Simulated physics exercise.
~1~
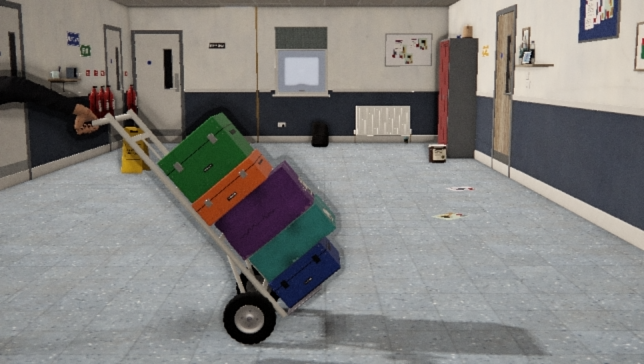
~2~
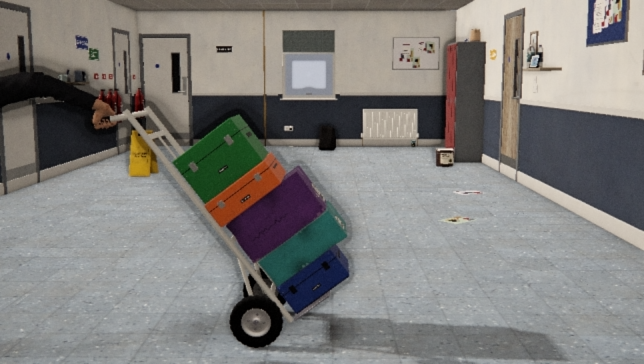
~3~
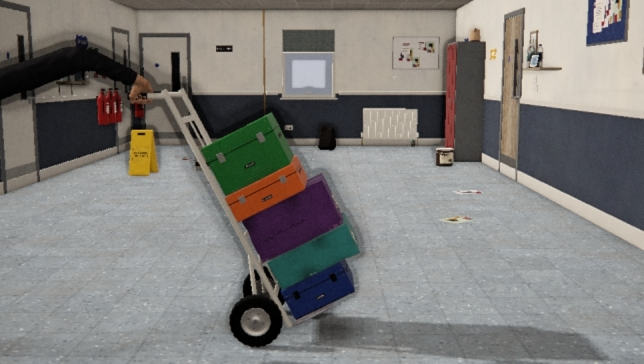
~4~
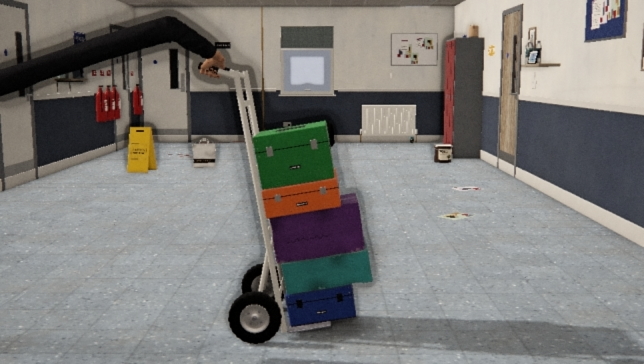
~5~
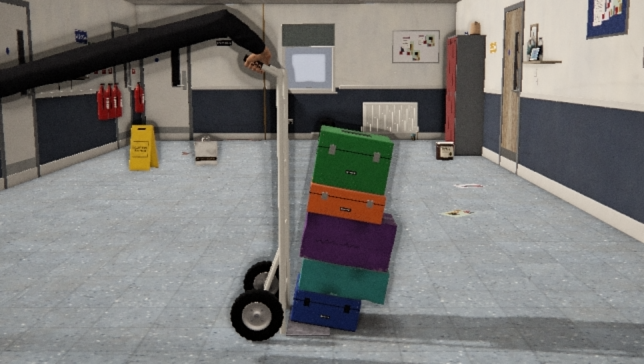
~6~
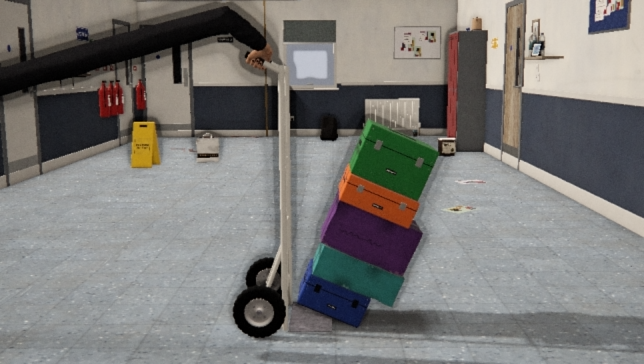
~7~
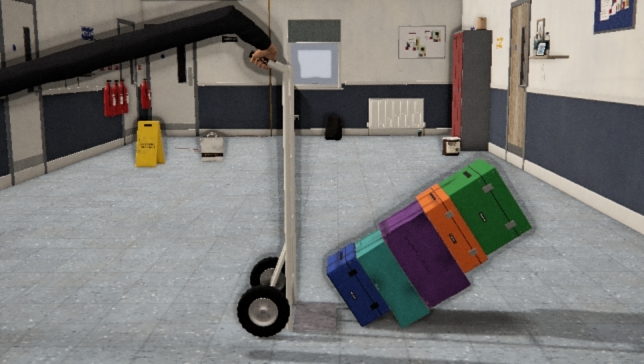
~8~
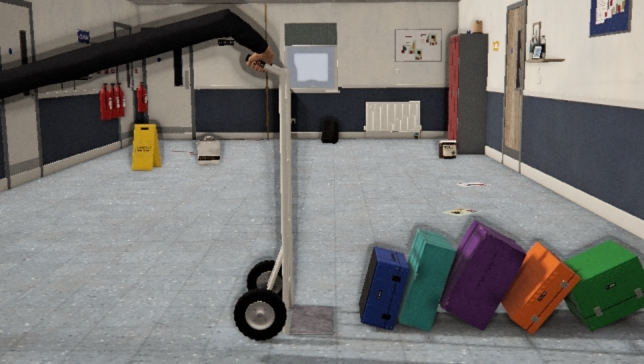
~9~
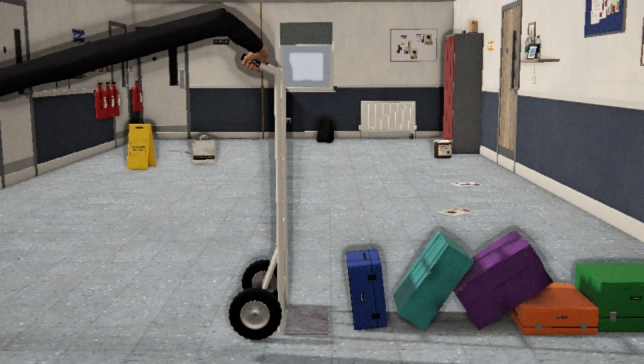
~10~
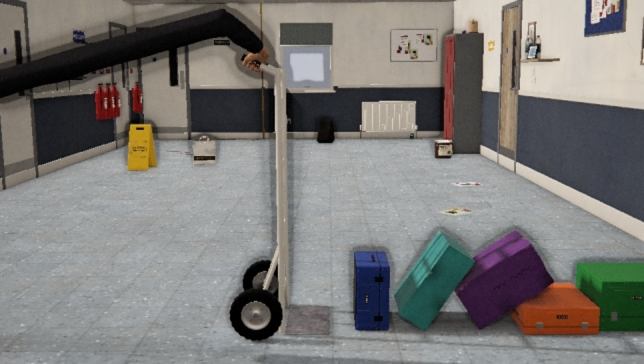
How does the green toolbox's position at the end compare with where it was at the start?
At the start it sits at the top of the stack on the tilted hand truck, left of centre. At the end it lies low on the floor at the far right, the farthest box from the truck.
